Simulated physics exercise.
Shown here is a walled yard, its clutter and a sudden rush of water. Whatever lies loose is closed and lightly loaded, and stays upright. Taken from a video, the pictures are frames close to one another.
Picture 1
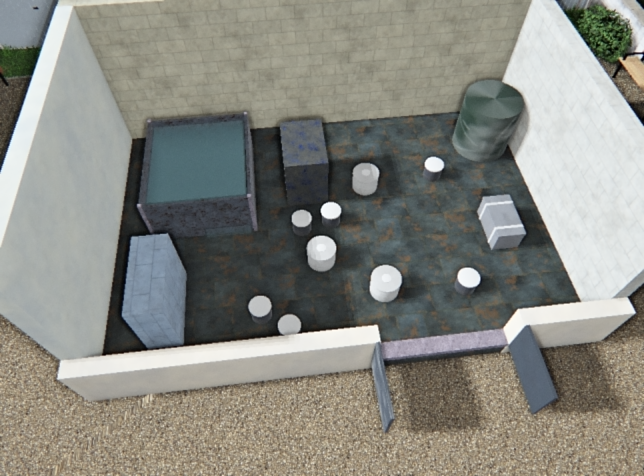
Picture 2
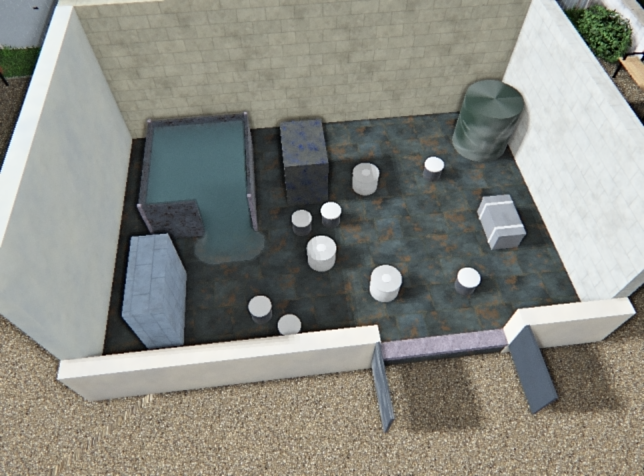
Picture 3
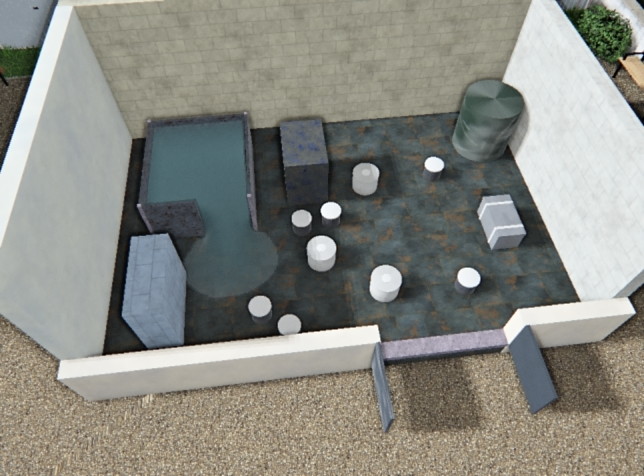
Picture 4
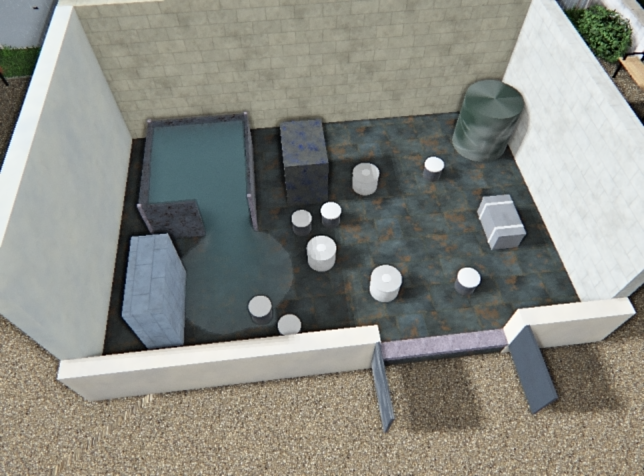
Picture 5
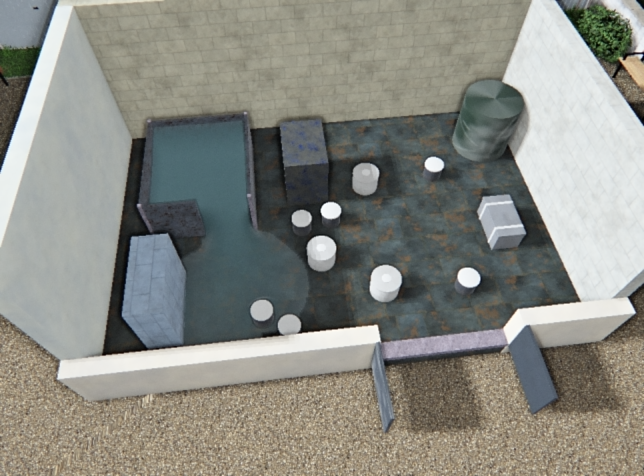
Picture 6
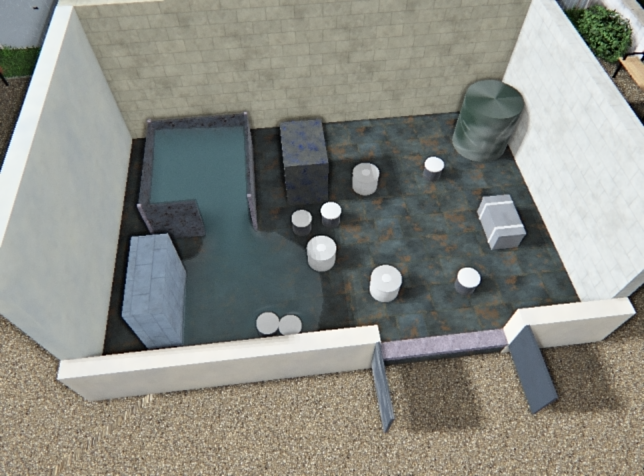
Water pours from a dark tank, spreads across the yard floor and nudges one white pail.
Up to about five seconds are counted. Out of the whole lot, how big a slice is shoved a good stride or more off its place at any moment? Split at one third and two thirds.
A third to two thirds of the things get pushed well away.
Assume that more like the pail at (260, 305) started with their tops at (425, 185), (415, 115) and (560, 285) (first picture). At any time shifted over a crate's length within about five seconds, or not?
Here's the rundown: Never gets far, never gets far, and finally sent far off.
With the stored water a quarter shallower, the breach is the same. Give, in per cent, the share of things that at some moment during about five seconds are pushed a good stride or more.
I'd say close to 30 per cent of the things.
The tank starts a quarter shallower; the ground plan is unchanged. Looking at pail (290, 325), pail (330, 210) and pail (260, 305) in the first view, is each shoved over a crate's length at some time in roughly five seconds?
Result by item: Covered it; didn't cover it; covered it.
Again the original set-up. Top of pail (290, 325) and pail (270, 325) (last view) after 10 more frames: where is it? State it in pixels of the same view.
(456, 285) and (370, 288), roughly.
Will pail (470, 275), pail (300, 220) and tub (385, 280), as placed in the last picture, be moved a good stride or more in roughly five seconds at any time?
Object by object as listed: Got well clear, then kept nearby, then got well clear.
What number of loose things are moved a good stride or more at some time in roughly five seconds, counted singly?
It adds up to 4.
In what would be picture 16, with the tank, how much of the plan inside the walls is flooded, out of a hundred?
By my count it's near 40 in a hundred.
A moment on, 1 of 10 are well off their spots; 2 afloat.
Next, 2 of 10 are well off their spots; 0 afloat.
Later, 4 of 10 are well off their spots; 0 afloat.
In the end, 4 of 10 are well off their spots, and 4 have been at some point; 0 afloat.
